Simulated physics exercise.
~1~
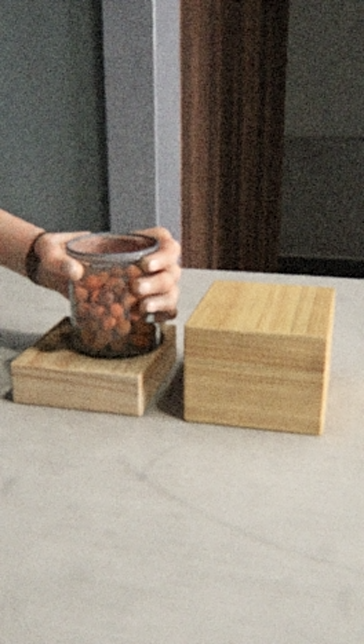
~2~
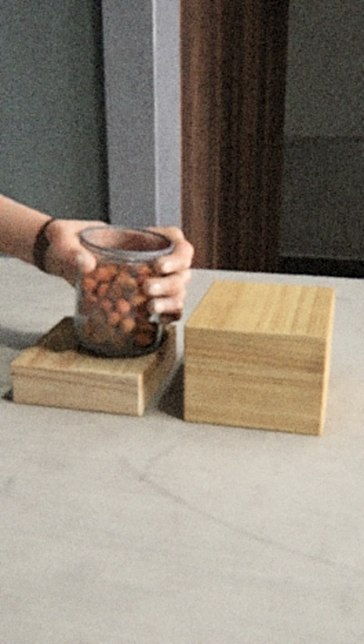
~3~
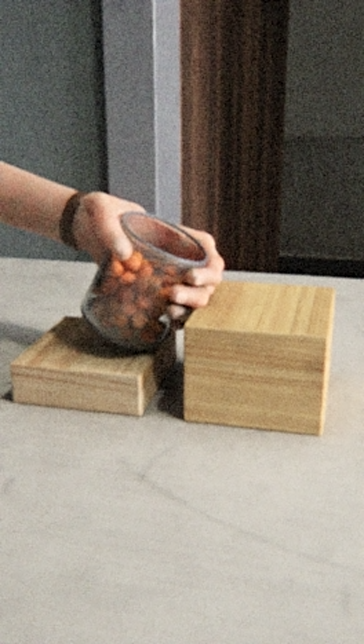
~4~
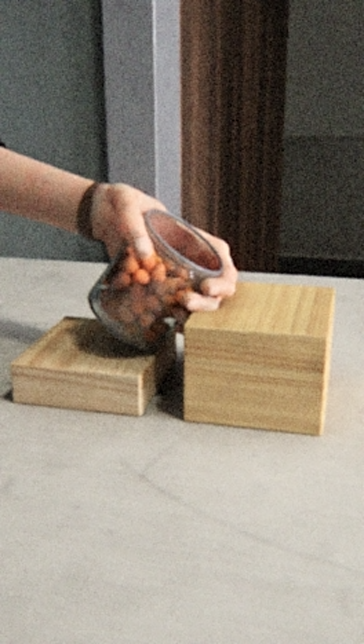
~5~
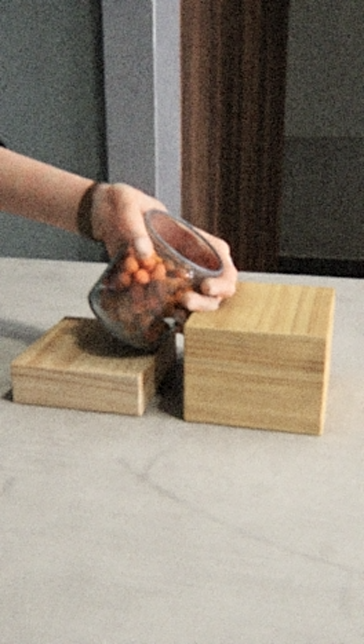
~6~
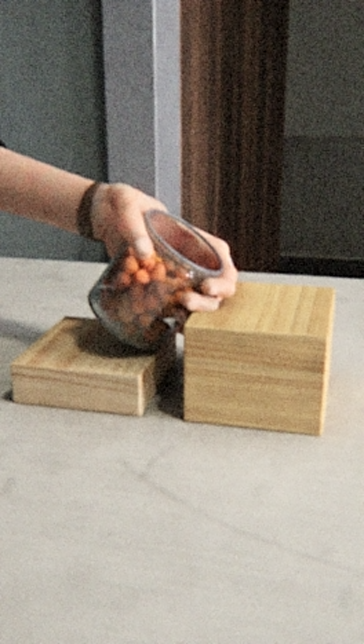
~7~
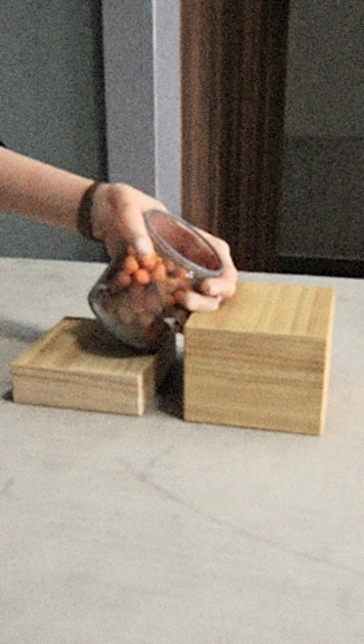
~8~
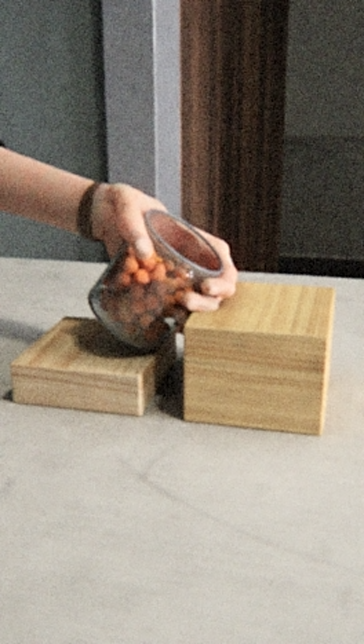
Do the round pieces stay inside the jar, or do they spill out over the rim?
The round pieces stay inside the jar, below the rim, as it leans against the wooden block.
